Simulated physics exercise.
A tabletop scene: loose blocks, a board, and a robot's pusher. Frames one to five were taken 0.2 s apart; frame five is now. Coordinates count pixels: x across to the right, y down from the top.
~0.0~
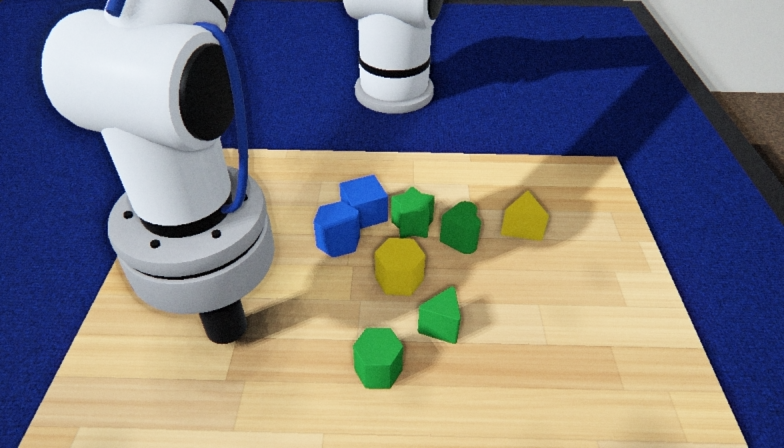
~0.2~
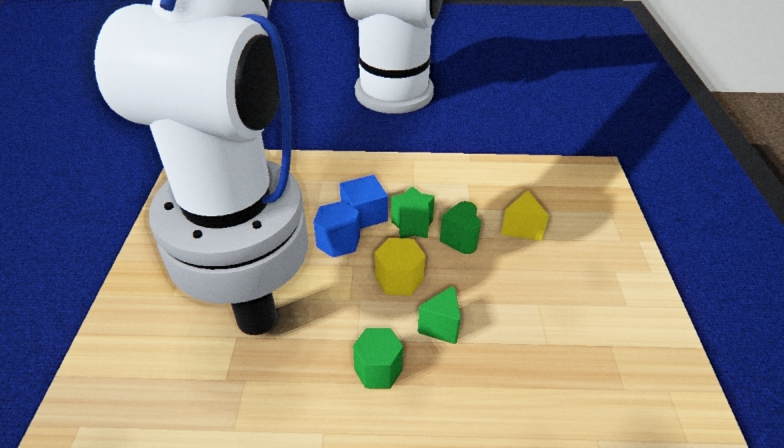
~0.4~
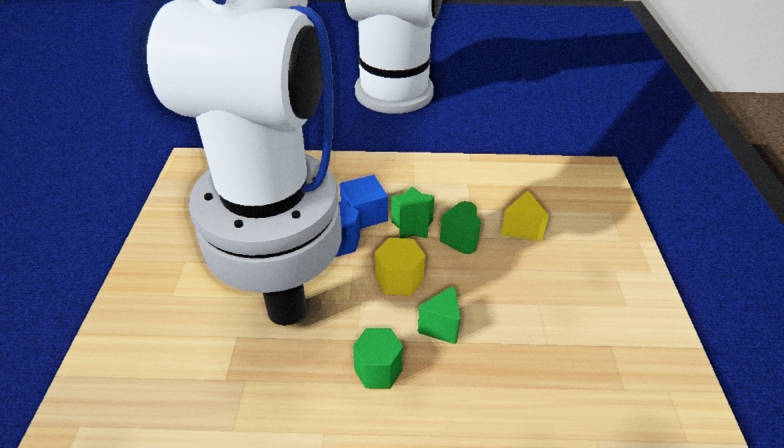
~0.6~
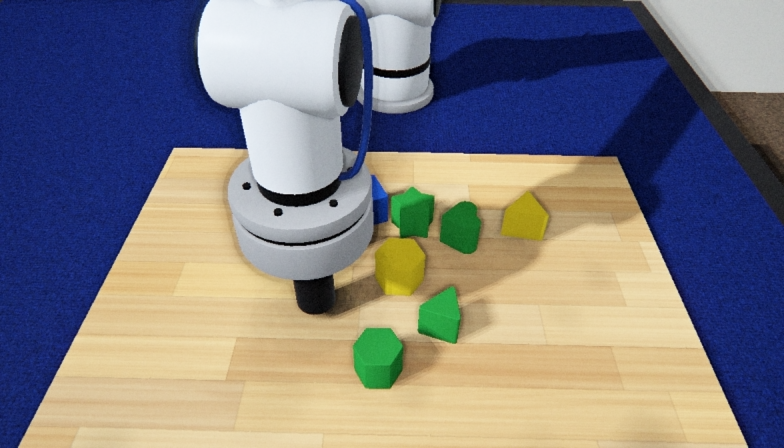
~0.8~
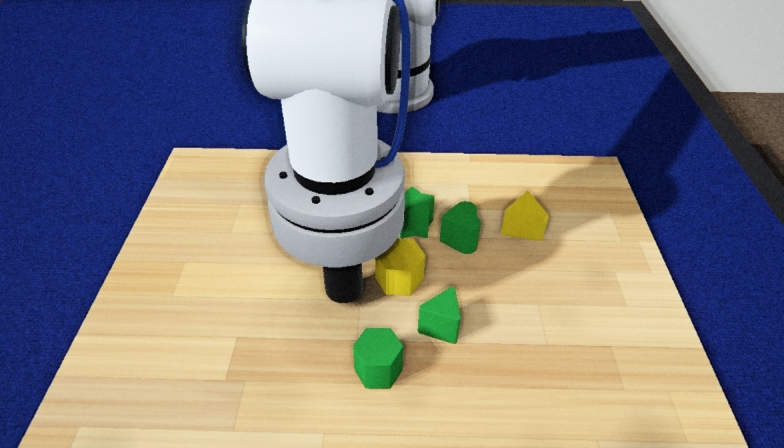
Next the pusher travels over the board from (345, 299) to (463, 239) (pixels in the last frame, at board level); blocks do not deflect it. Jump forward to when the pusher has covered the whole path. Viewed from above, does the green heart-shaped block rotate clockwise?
No - that is not the case.
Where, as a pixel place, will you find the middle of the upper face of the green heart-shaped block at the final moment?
The middle of its upper face should be somewhere near (493, 198).
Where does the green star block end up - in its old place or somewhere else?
The push misses it.
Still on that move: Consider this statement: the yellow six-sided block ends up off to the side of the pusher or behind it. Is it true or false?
Verdict: True.
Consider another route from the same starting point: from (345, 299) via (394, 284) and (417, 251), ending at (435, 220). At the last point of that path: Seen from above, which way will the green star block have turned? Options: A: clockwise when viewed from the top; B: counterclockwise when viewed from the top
(B)
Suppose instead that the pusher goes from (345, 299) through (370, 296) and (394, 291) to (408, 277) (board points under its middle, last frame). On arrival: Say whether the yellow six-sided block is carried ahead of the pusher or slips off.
The pusher still has it in front.
What follows on the original path. One third of the way, pusher at (388, 268); yellow six-sided block at (427, 245), turned 15° clockwise.
Two thirds of the way, pusher at (428, 248); yellow six-sided block at (469, 233), turned 30° clockwise; green heart-shaped block at (478, 208), turned 25° anticlockwise.
At the end, pusher at (464, 229); yellow six-sided block at (500, 230), turned 70° clockwise; green star block still; green heart-shaped block at (493, 198), turned 45° anticlockwise.
